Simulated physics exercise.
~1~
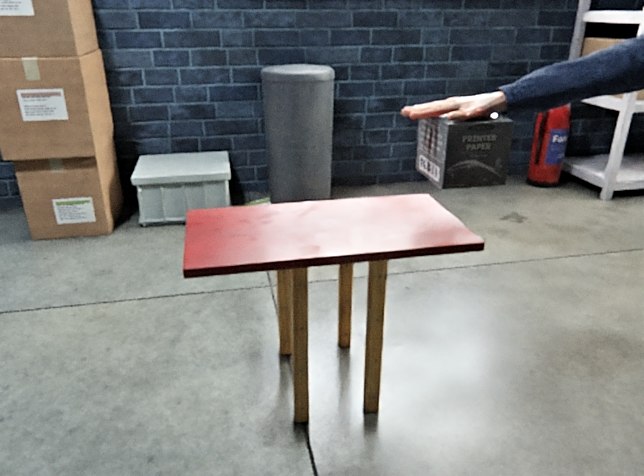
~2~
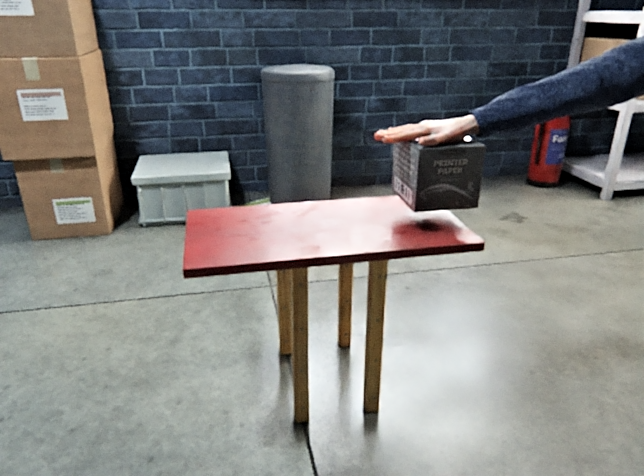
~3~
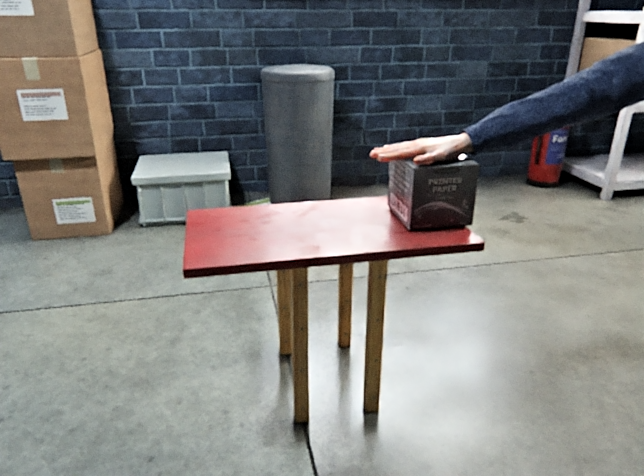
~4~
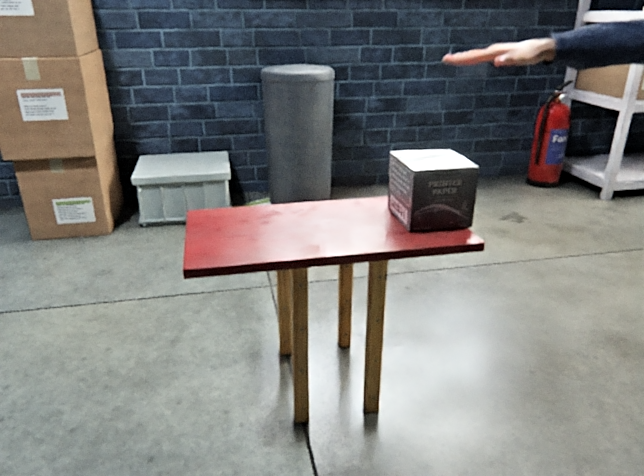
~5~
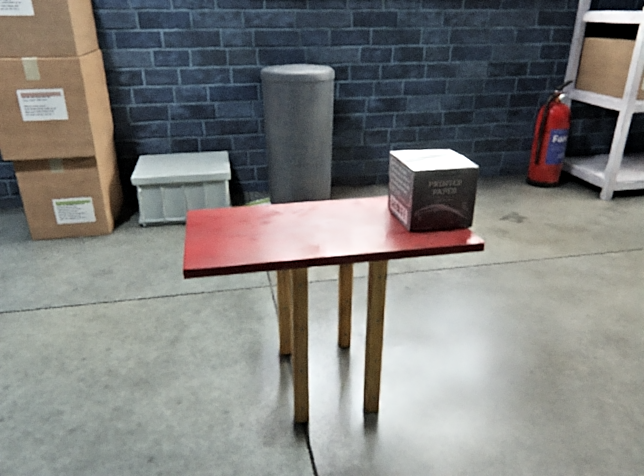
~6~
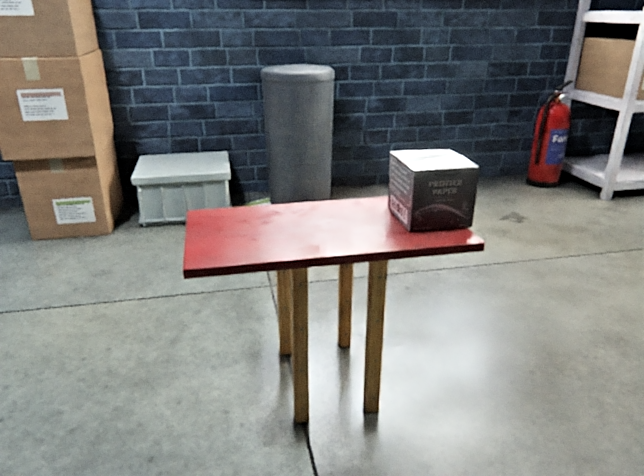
Dark box lowered by a hand onto the right end of a red small table, staying put as the table remains steady.
